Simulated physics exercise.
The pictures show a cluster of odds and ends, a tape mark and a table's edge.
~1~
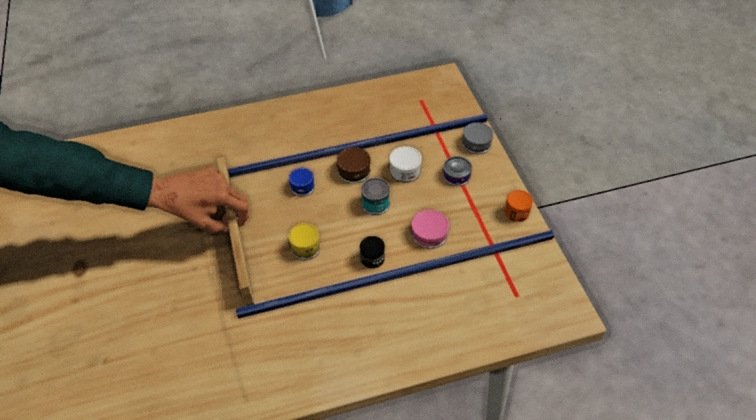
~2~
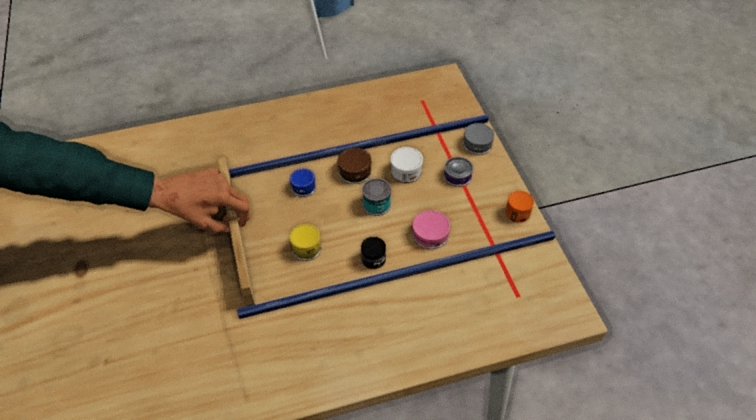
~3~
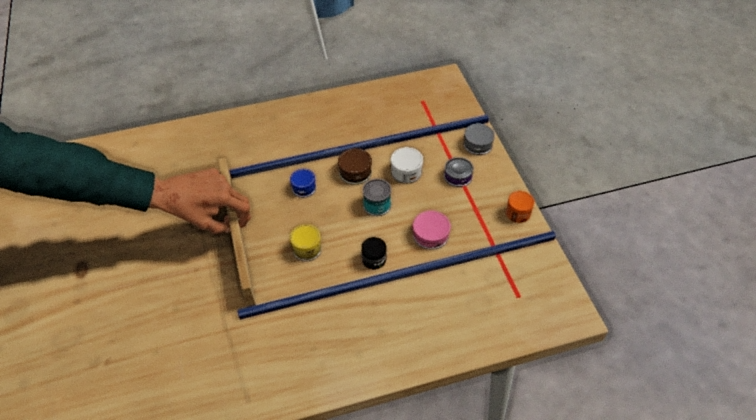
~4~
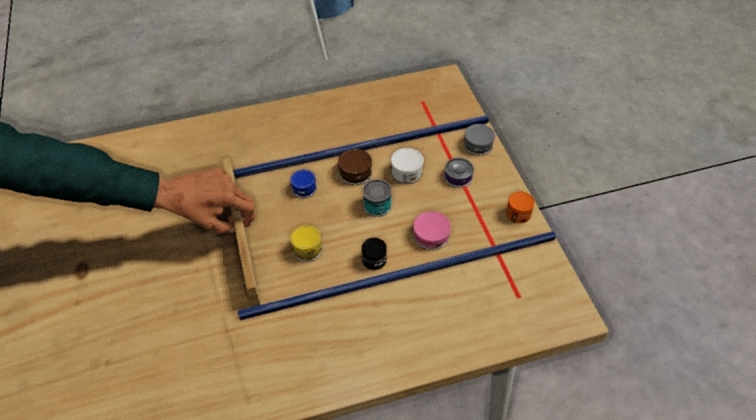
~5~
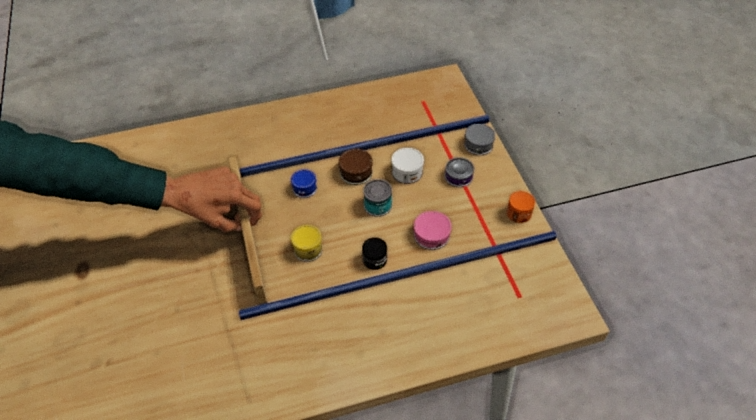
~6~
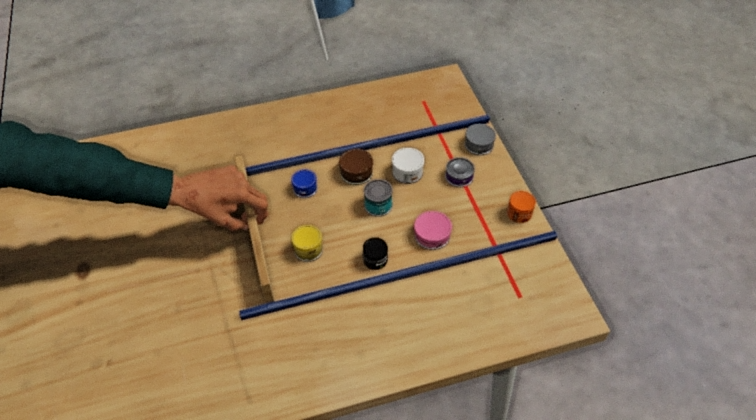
At first, a hand holds a wooden board at the left end of two blue rails, with small, variously coloured tubs and tins spread between it and a red line near the table's edge. Then the hand slides the board slightly right, towards the containers, which stay practically still.
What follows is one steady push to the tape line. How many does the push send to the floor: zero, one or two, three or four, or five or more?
As it turns out, the number that fall off is one or two.
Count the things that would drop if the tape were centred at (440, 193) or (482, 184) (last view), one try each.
In that order 0 and 3.
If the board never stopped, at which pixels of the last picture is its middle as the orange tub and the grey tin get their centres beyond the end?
For the orange tub at (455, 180), for the grey tin at (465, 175).
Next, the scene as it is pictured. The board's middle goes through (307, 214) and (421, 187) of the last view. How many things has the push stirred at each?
First 2, then 8.
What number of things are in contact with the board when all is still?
In contact: 4.
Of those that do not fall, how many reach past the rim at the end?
Overhanging: 2.
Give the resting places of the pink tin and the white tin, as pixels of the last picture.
The pink tin stops around (521, 211); the white tin around (490, 160).
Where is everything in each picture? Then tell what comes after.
The first frame shows orange tub (518, 206); grey tin (478, 139); purple tin (457, 171); board (234, 228); tape (463, 186).
The second frame shows grey tin (479, 139); board (236, 229).
The third frame shows purple tin (459, 172); black tub (374, 254).
The fourth frame shows orange tub (520, 207); turquoise tin (377, 198).
The fifth frame shows grey tin (480, 139); brown tin (356, 167).
The sixth frame shows orange tub (521, 207); grey tin (480, 139); purple tin (460, 172); board (254, 226); tape (466, 187).
Soon after, none off yet; orange tub at rest near (521, 207); grey tin at rest near (480, 139); purple tin at rest near (460, 172).
After that, none off yet; orange tub at rest near (521, 207); grey tin at rest near (480, 139); purple tin displaced about its own width near (484, 170).
In the end, the number that fall off is one or two; gone, orange tub.
